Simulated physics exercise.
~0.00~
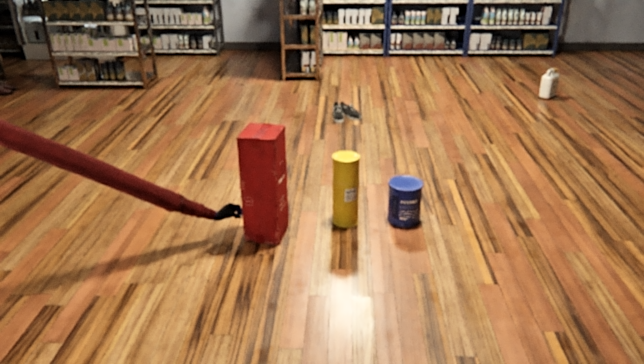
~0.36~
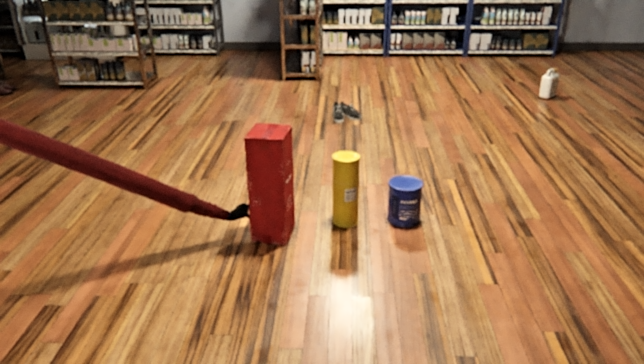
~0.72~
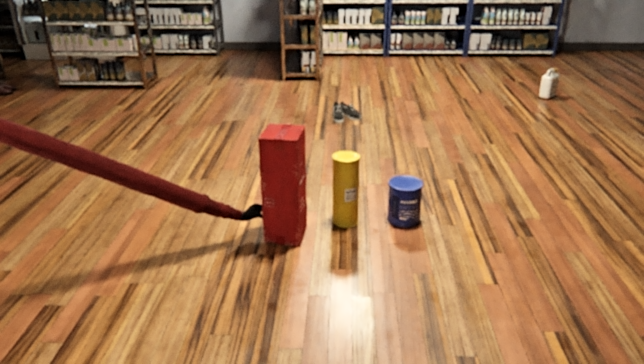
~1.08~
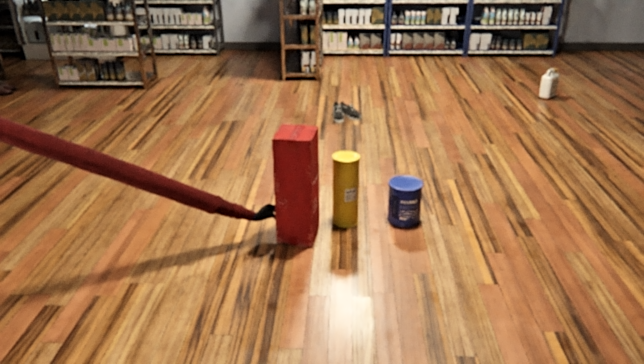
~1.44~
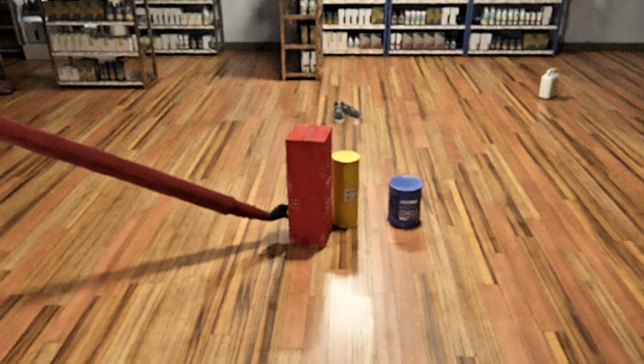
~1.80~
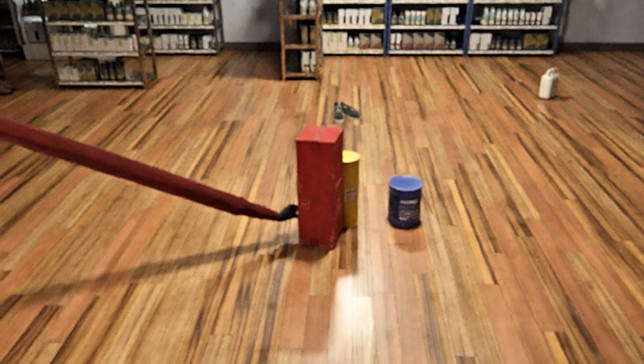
The clip opens on a glossy wooden floor with a tall red box, a yellow canister and a blue pail standing in a row, and stocked shelves behind them. A long red arm with a dark tip reaches in from the left and meets the lower part of the box. The arm pushes, and the box slides steadily right, staying upright. It closes the gap to the canister, then begins to cover part of it from view. By the end, the box still stands, partly hiding the yellow canister, while the blue pail remains in its place.
